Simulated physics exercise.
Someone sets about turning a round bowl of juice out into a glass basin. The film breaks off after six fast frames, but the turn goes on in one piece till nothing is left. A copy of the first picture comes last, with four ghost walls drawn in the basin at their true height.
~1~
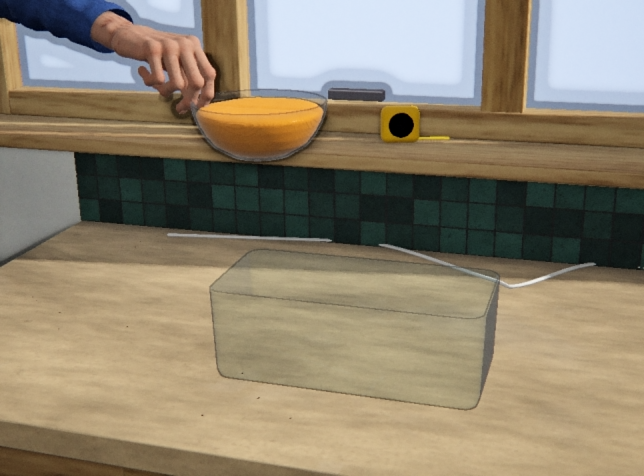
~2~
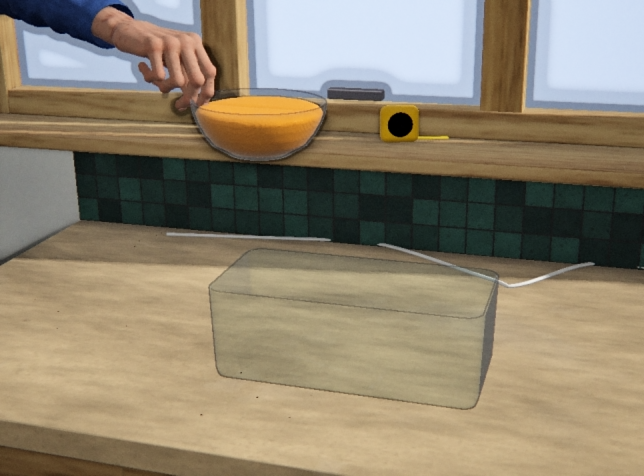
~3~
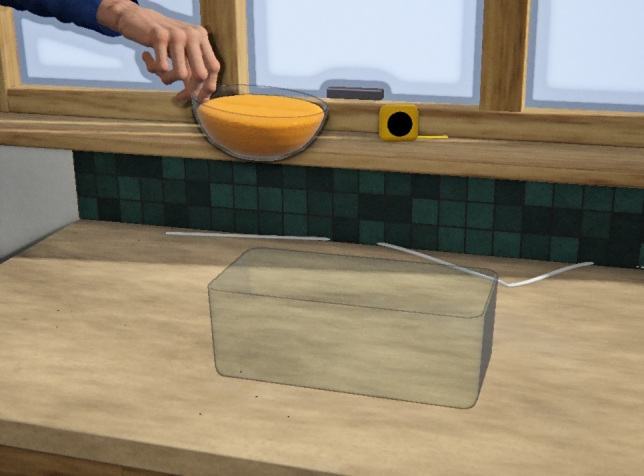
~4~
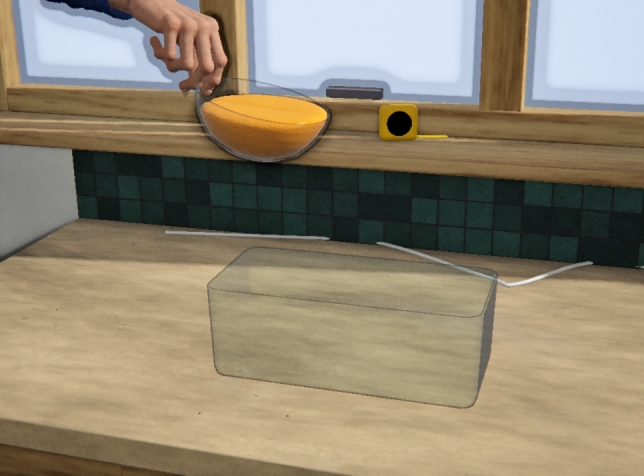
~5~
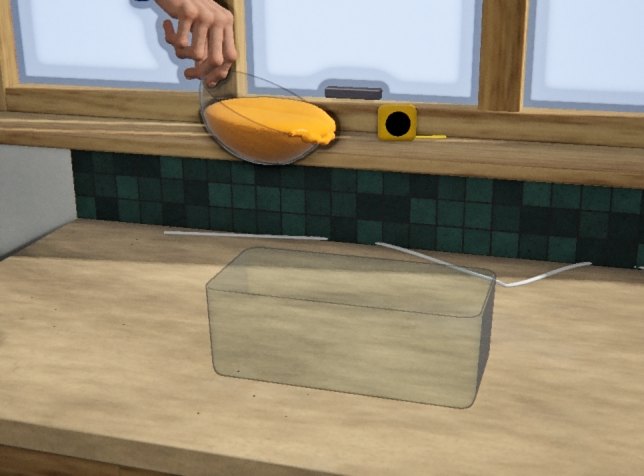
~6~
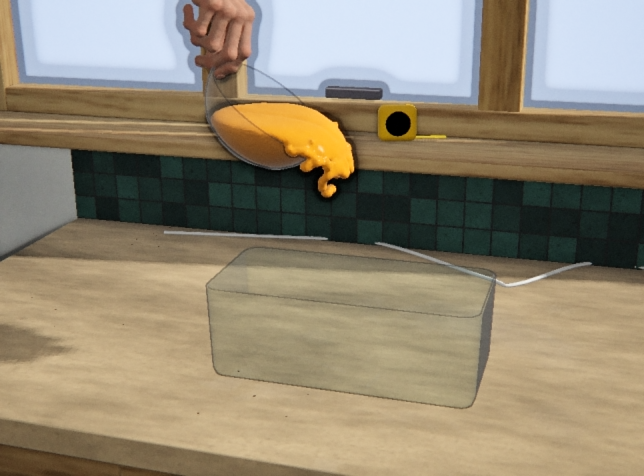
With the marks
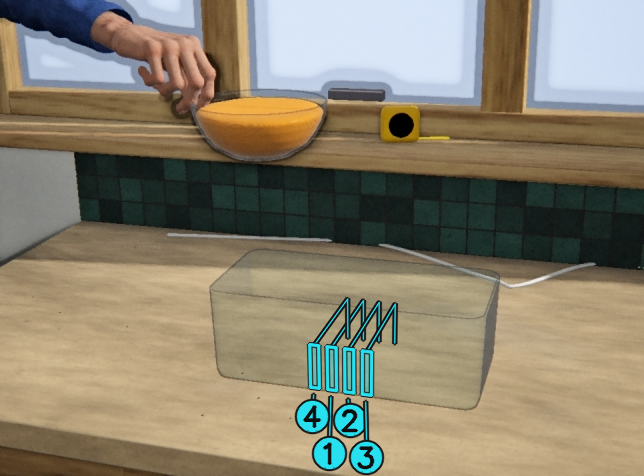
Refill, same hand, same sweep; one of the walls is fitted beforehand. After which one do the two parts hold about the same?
Place 3.
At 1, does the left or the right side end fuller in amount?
The right one.
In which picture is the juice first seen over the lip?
In picture 5.
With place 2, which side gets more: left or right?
More ends on the right.
In cyan, 1 at (330, 396); 2 at (348, 399); 3 at (365, 401); 4 at (313, 394).
Choosing 1, about 16 % ends left of the wall and 82 % right of it.
Choosing 2, about 30 % ends left of the wall and 69 % right of it.
Choosing 3, about 50 % ends left of the wall and 48 % right of it.
Choosing 4, about 10 % ends left of the wall and 88 % right of it.
